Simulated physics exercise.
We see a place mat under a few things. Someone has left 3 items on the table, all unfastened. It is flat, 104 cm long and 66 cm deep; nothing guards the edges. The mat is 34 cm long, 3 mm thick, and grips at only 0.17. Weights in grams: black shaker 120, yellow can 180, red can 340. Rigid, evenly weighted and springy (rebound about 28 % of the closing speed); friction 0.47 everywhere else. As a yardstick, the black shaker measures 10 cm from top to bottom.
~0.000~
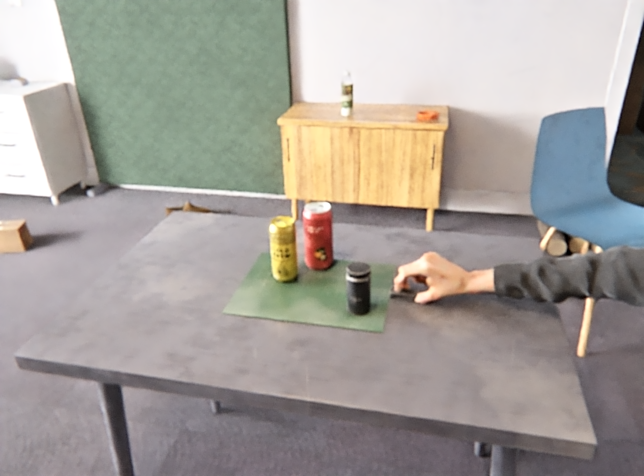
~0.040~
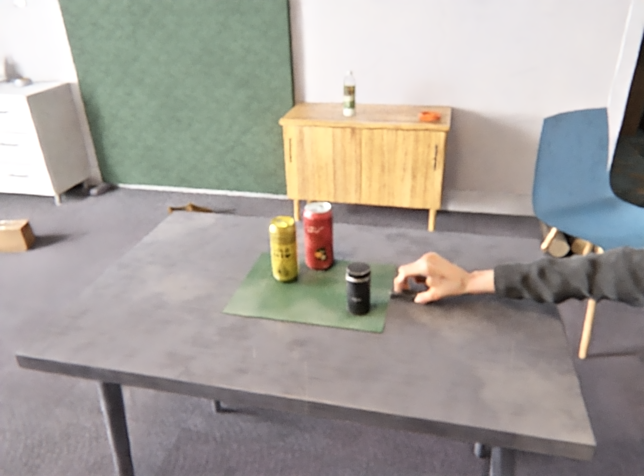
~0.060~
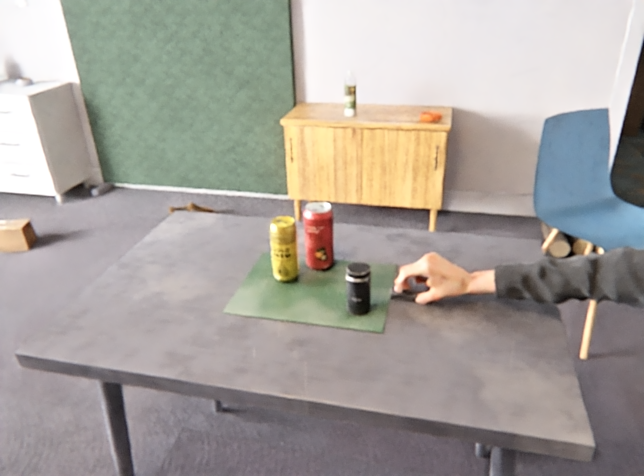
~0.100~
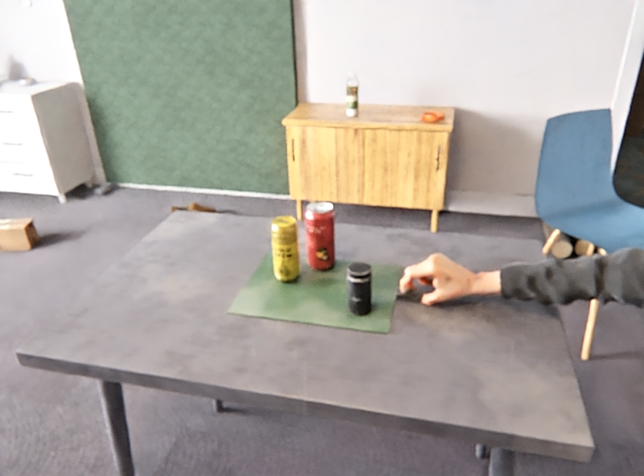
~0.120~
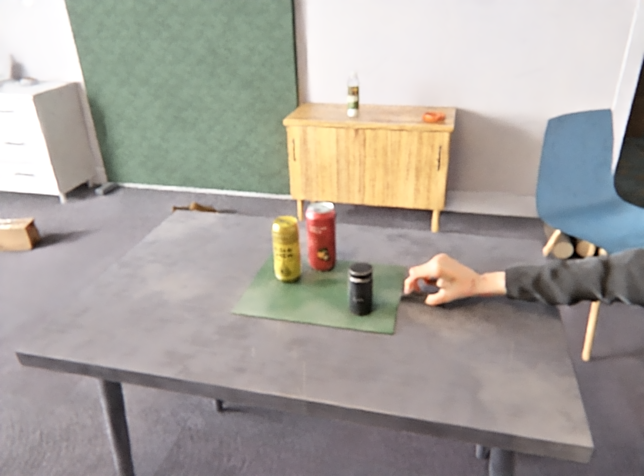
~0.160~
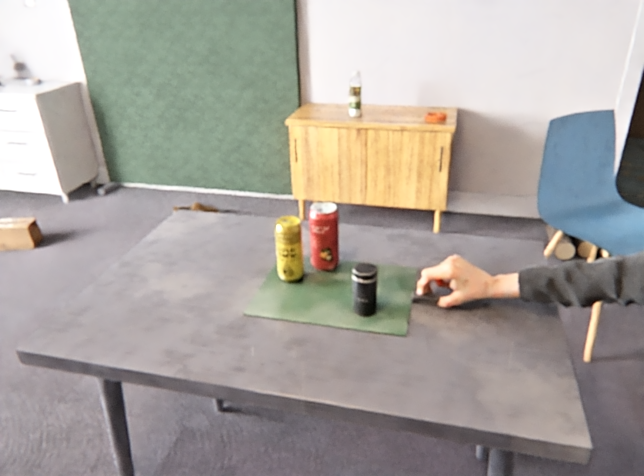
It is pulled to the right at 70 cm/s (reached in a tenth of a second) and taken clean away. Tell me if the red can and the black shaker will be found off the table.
The red can goes over the edge; the black shaker goes over the edge.
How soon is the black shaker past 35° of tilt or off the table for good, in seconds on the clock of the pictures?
Near 0.8 s.
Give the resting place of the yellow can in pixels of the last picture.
Around (341, 257).
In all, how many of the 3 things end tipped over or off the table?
2 of them.
After 0.46 s, 26 cm of pull; black shaker slid 17 cm near (442, 299); red can slid 15 cm near (382, 243); yellow can slid 13 cm.
After 0.76 s, 47 cm of pull; black shaker slid 38 cm near (556, 312); red can slid 36 cm near (478, 252); yellow can leaning 4°.
After 0.96 s, 61 cm of pull; black shaker now off the table; red can slid 50 cm near (546, 259); yellow can slid 13 cm.
After 1.26 s, 82 cm of pull; red can now off the table; yellow can slid 13 cm.
At rest (2.0 s), off the table, black shaker and red can; not toppled but over 6 cm from the start, yellow can.
